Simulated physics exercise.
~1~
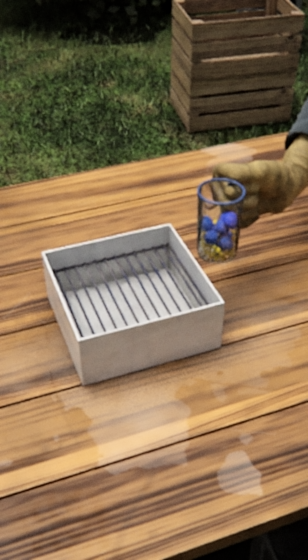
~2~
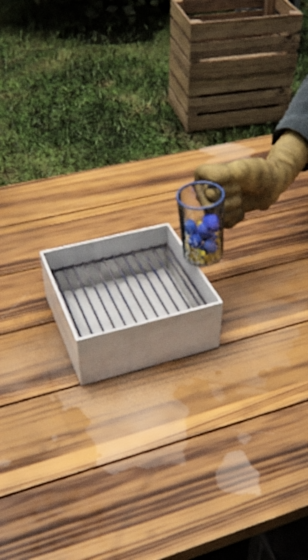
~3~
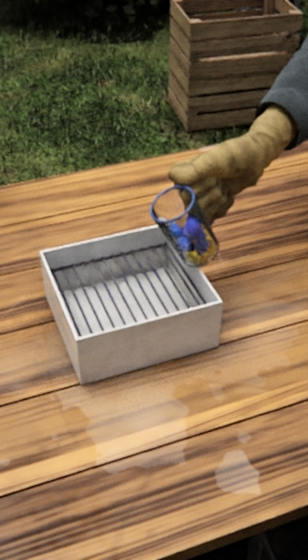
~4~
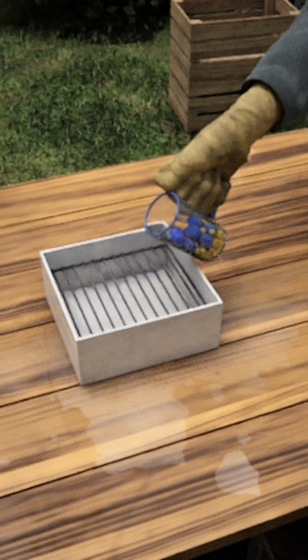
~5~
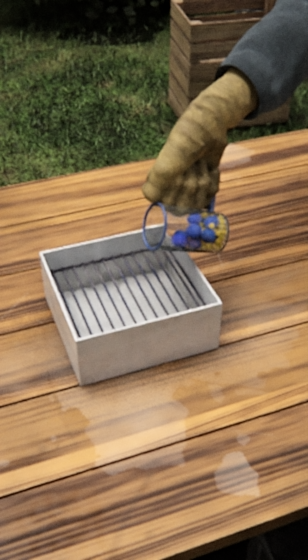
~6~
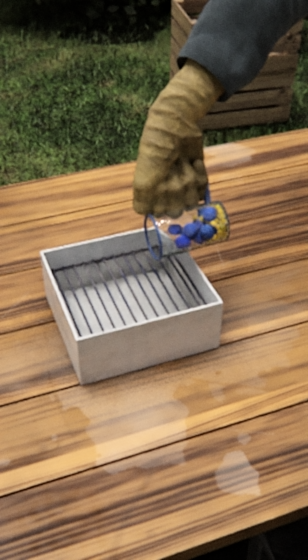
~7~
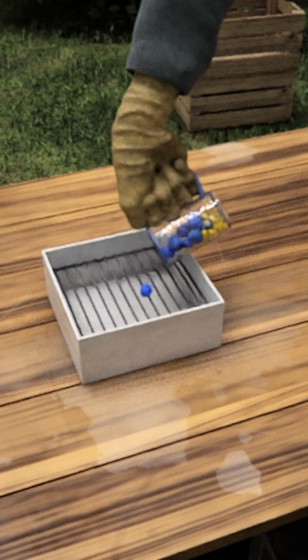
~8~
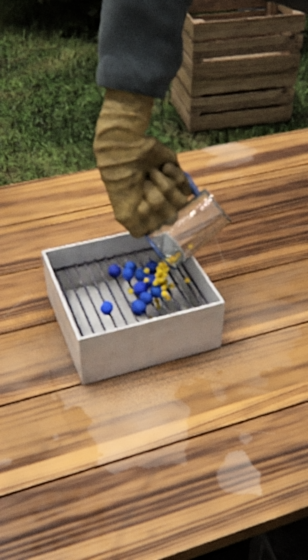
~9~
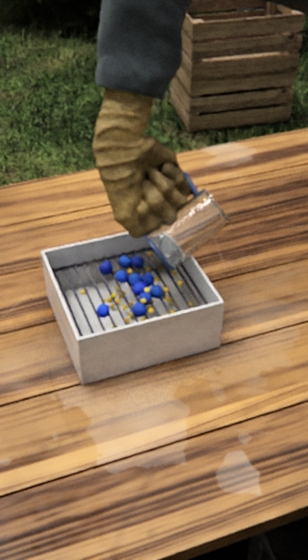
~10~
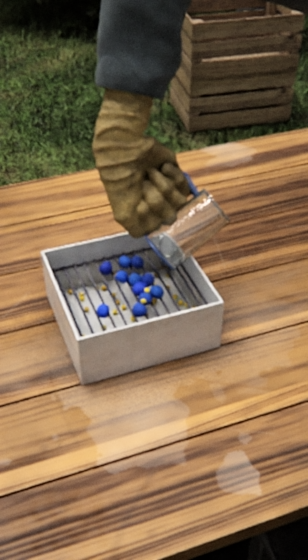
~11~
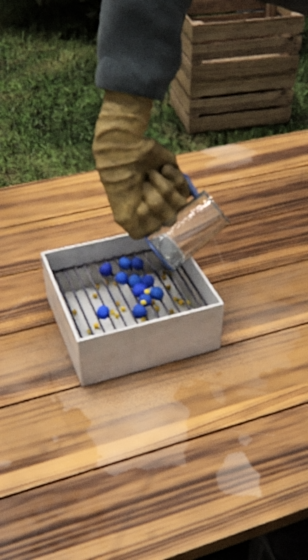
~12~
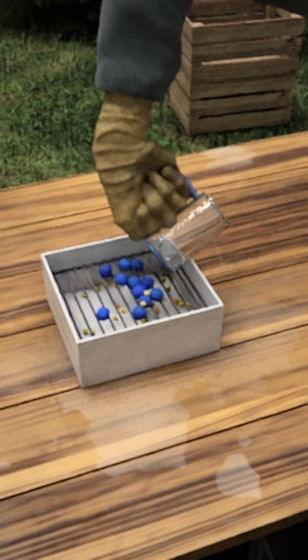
A gloved hand in a dark sleeve holds a clear cup of blue and yellow balls above a wooden table outdoors, seen from above at a slight angle. A pale square box with a row of parallel wires sits on the table, with grass and a wooden crate behind. The hand moves left over the box and tips the cup onto its side. A blue ball drops first, then the rest spill out together as the cup tilts further. The larger blue balls stay on the wires, while nearly all the small yellow ones slip through the gaps, leaving the cup empty.
